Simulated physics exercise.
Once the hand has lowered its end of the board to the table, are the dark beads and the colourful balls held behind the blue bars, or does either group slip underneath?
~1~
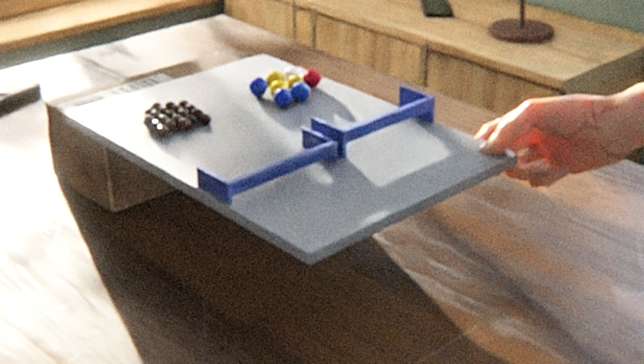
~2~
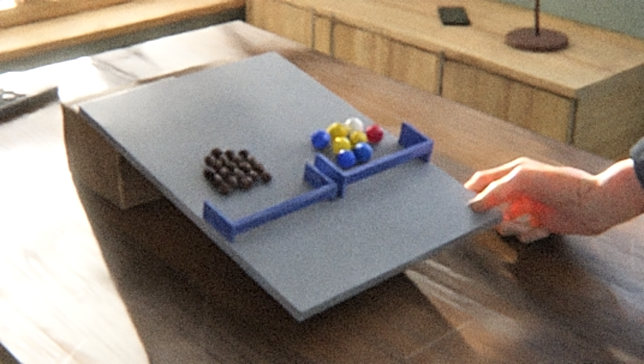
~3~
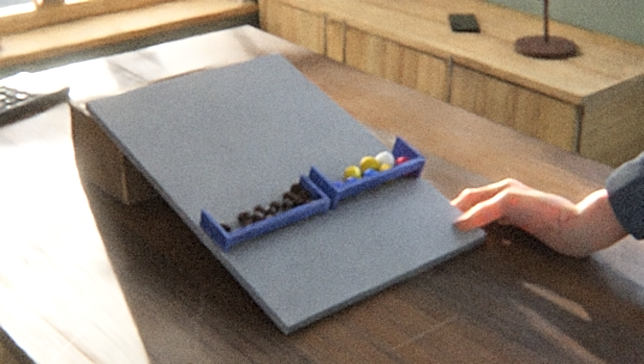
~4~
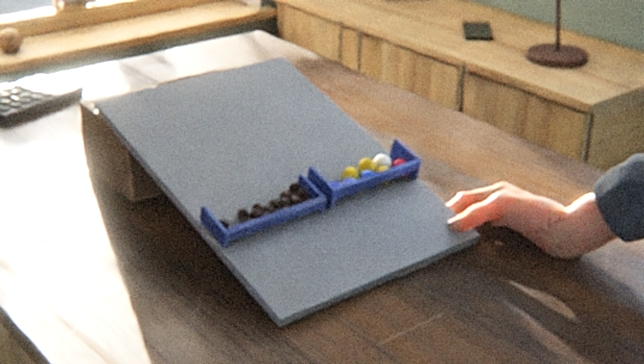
Both groups are held, with the dark beads lodged against the nearer blue bar and the colourful balls lodged against the farther one.
